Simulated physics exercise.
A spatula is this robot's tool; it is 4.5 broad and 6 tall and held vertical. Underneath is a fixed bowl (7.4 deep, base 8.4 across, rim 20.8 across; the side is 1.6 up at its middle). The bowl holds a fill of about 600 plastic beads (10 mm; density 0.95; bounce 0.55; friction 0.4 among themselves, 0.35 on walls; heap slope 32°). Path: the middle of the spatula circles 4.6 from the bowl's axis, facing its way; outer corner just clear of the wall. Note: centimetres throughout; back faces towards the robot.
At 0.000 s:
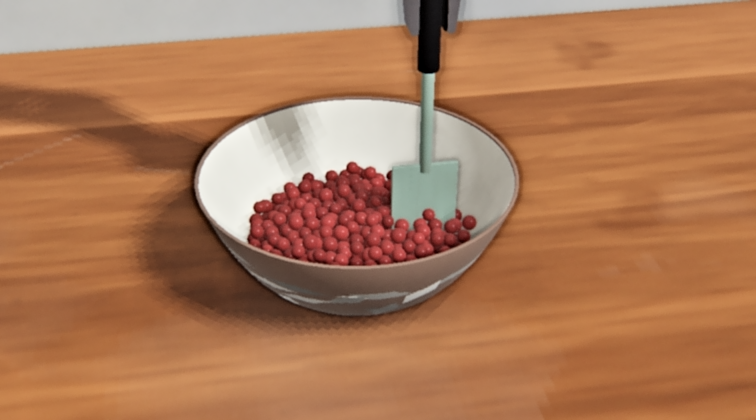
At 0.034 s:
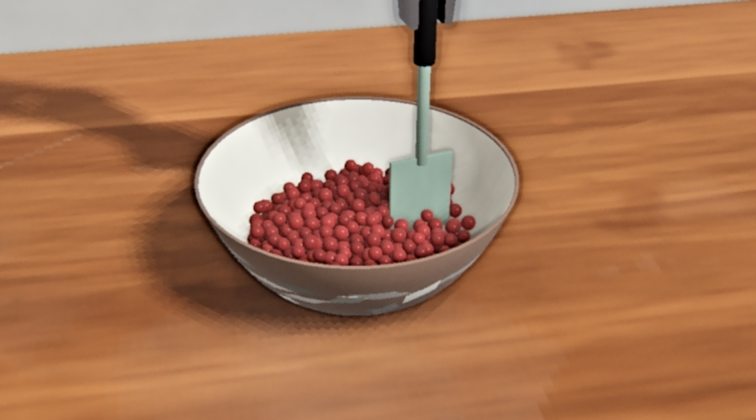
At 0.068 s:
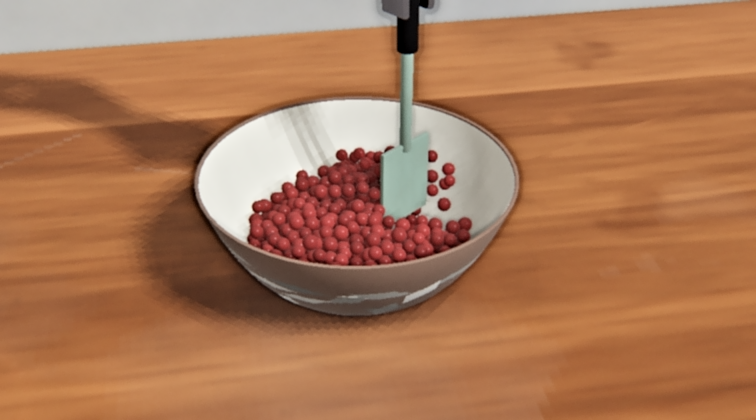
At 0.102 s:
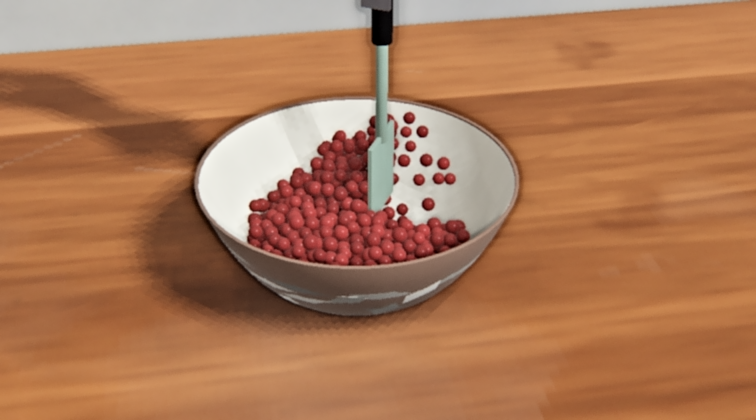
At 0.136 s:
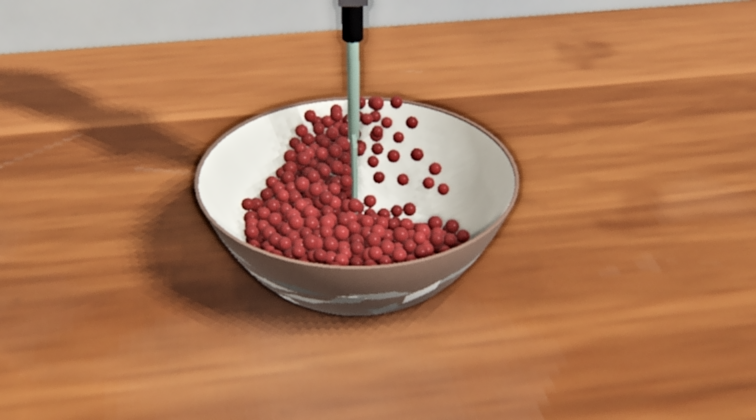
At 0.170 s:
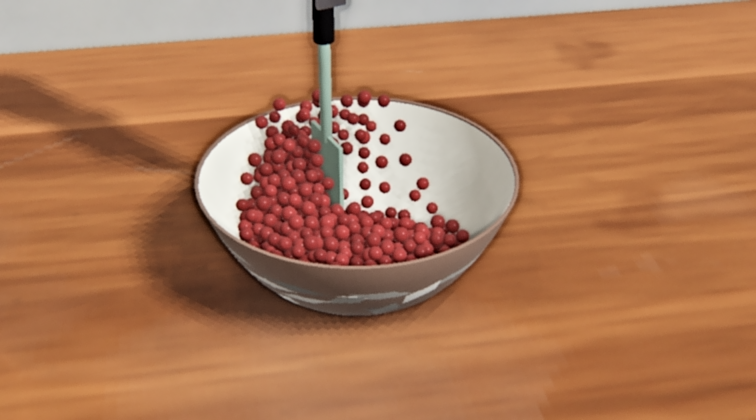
The footage shows a pale green spatula held upright by a robot sweeping leftward through red plastic beads in a white bowl on a wooden surface, turning as it moves, while beads pile up the back left side and some scatter behind it.
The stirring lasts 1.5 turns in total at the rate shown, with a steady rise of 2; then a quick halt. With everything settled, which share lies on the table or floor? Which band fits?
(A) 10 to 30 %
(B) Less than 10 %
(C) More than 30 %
B.
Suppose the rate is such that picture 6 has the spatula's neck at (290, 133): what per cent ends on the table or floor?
Roughly 20 per cent.
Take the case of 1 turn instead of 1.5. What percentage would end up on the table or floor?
It would be around 5 per cent.
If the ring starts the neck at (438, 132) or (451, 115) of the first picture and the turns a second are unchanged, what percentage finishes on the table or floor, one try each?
Roughly 5 and 0 per cent.
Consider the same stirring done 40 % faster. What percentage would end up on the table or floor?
I'd expect about 20 %.
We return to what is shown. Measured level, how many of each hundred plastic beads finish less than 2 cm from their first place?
20 %.
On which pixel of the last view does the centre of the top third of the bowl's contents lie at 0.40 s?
Centre of upper third: Approx. (392, 254) px.
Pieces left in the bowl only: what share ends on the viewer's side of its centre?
45 %.
After 0.40 s, 275° round, highest piece 9 above the table; 581 in the bowl, 7 on the table or floor, 9 in flight or on the tool.
After 0.63 s, 82° round, highest piece 8 above the table; 576 in the bowl, 21 on the table or floor.
After 0.95 s, 180° round, highest piece 6 above the table; 575 in the bowl, 22 on the table or floor.
After 1.65 s, 180° round, highest piece 6 above the table; 575 in the bowl, 22 on the table or floor.
In the end, 575 in the bowl, 22 on the table or floor. That is 4 % on the table or floor.
